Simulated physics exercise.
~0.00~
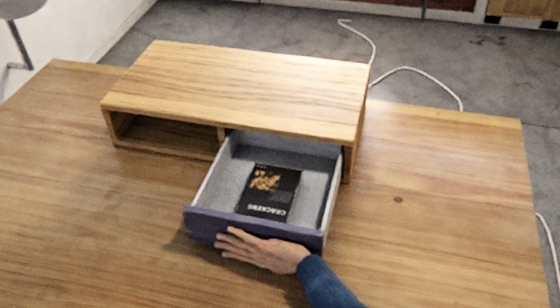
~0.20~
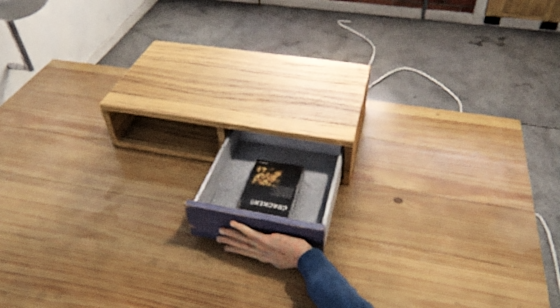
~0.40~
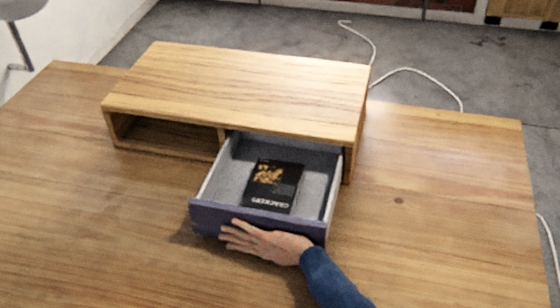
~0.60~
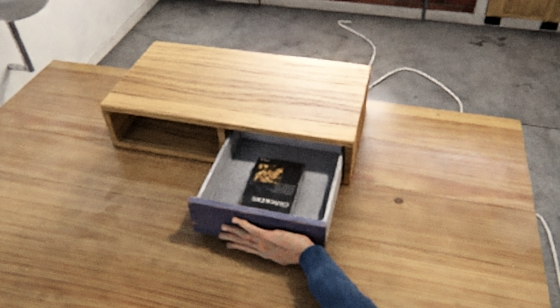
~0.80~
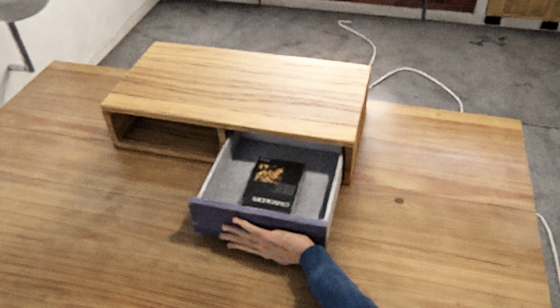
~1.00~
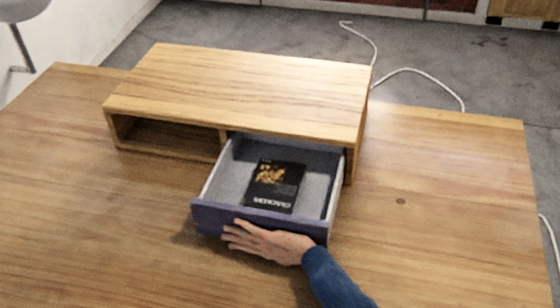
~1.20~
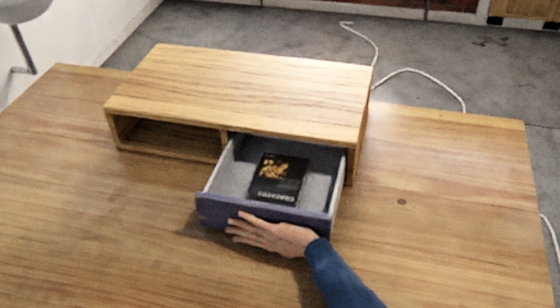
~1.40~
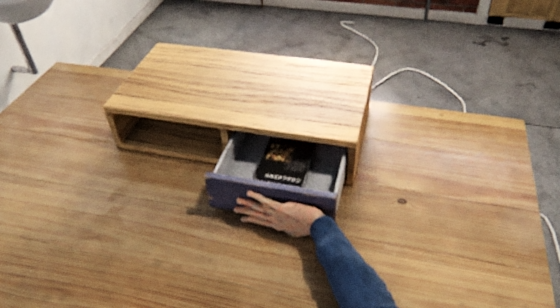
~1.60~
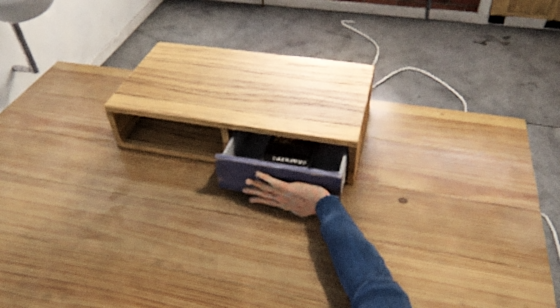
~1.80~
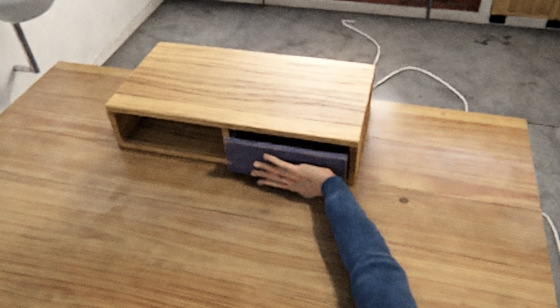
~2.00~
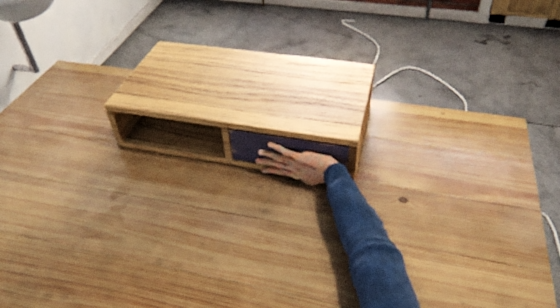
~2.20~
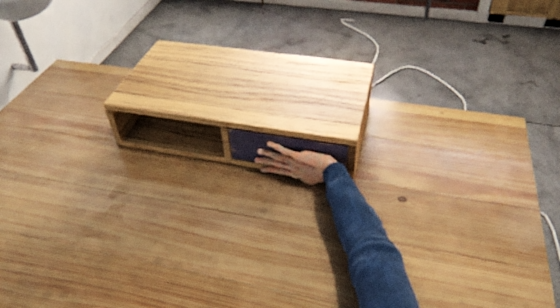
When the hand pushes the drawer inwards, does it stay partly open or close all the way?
The drawer closes all the way, with the hand still against its front.
